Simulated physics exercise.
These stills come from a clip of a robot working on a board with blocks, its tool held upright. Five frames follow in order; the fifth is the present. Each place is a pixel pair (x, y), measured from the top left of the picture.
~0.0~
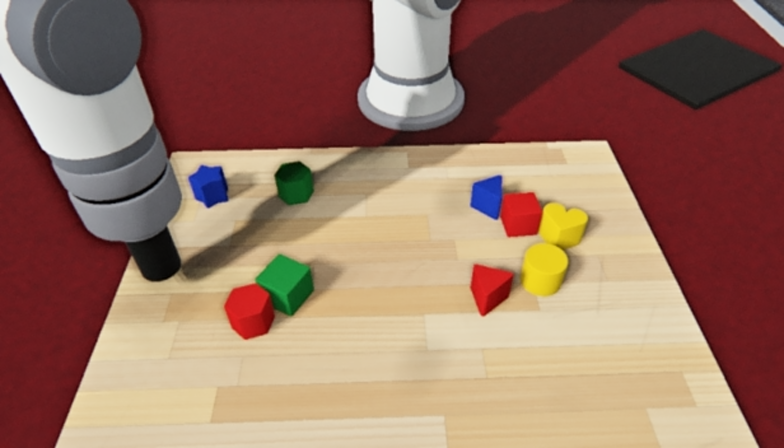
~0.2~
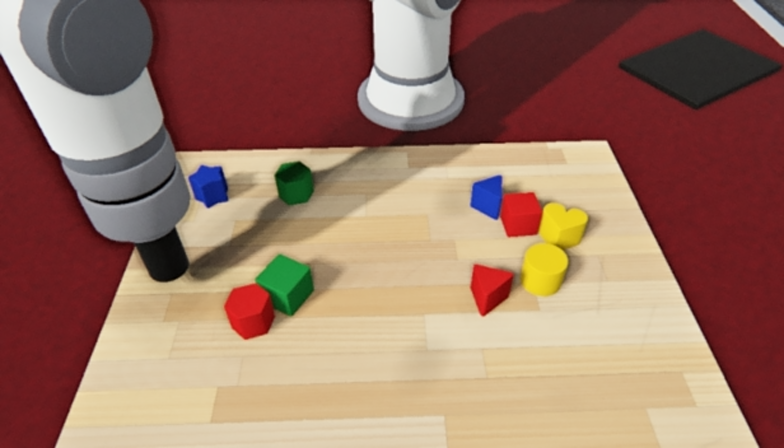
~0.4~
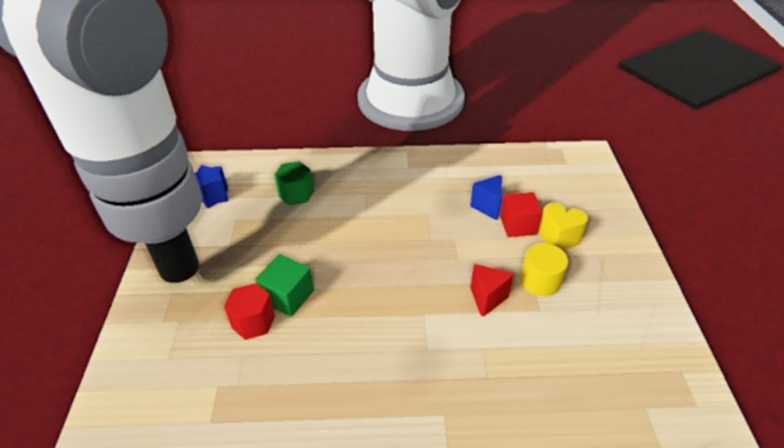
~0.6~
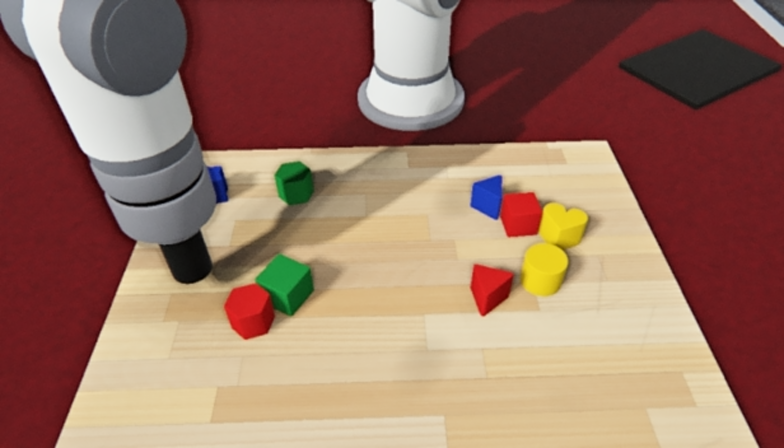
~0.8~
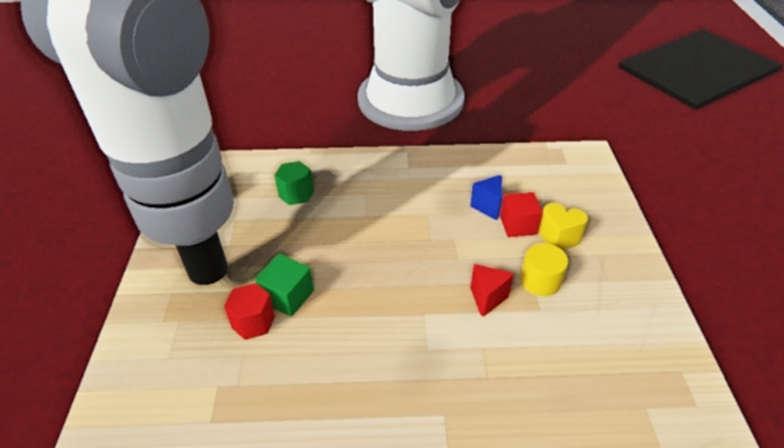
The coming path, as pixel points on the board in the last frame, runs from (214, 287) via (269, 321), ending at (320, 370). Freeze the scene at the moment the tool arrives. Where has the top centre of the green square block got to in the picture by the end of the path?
Its top middle: (306, 281).
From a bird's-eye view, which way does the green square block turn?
Twists anticlockwise.
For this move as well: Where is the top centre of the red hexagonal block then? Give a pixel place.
Just about (303, 390).
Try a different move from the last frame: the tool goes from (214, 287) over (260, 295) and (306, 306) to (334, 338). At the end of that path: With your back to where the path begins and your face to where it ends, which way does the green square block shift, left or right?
My prediction: Leftwards.
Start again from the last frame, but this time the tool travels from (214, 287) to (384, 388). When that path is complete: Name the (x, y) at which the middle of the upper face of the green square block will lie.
The middle of its upper face will lie at (310, 281).
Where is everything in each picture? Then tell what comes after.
In the first picture, tool's lower end (162, 267); red hexagonal block (247, 300); green square block (283, 273).
In the second picture, tool (169, 268); blocks still.
In the third picture, tool (180, 269); blocks still.
In the fourth picture, tool (193, 270); blocks still.
In the fifth picture, tool (208, 271); red hexagonal block (247, 300); green square block (283, 273).
The first path, step by step. One third of the way, tool (247, 292); red hexagonal block (264, 315); green square block (292, 274), turned 15° anticlockwise.
Two thirds of the way, tool (284, 321); red hexagonal block (291, 351), turned 45° clockwise; green square block (306, 281), turned 70° anticlockwise.
At the end, tool (317, 354); red hexagonal block (303, 390), turned 100° clockwise; green square block (306, 281), turned 70° anticlockwise.
